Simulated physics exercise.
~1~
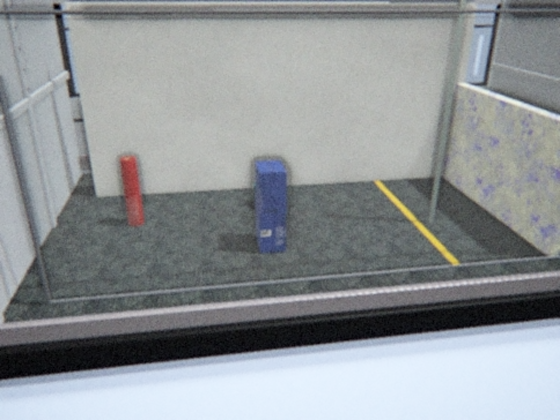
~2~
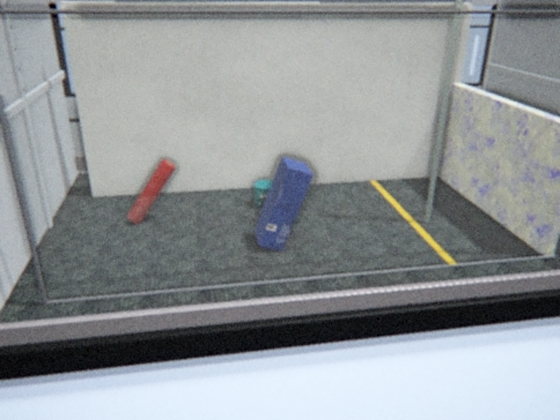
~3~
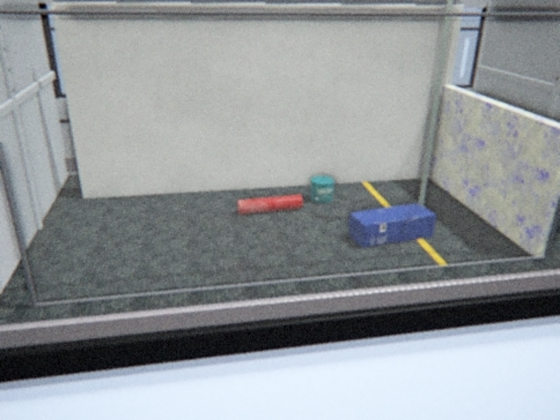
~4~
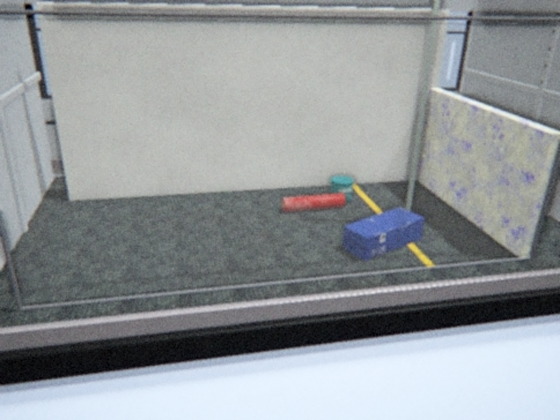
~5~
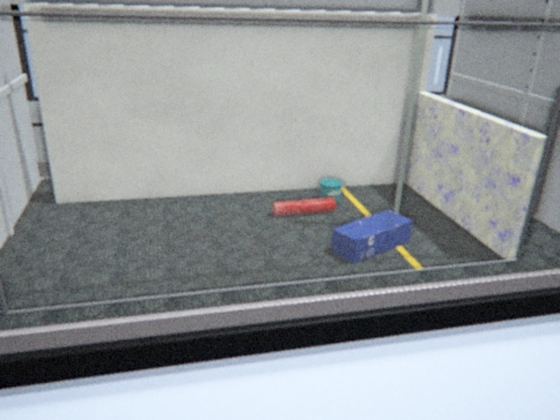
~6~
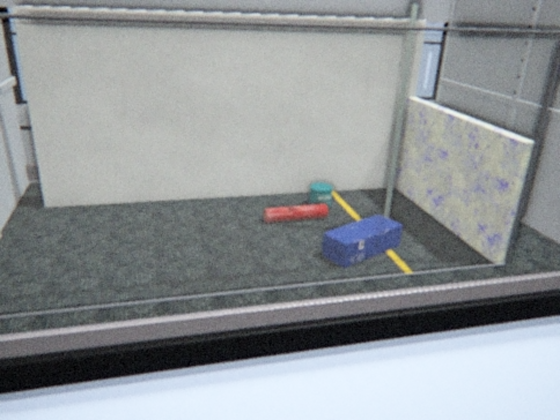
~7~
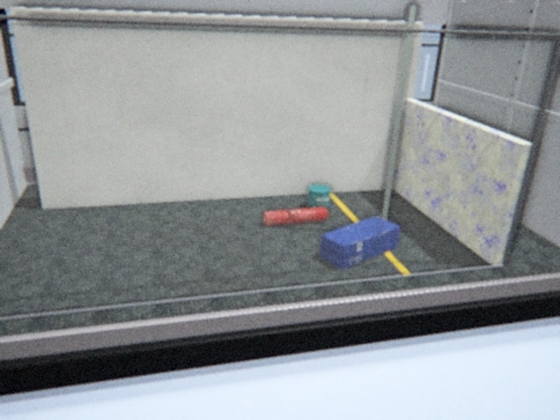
In a walled bay, a red roll and blue box topple right, stopping beside a teal bucket.
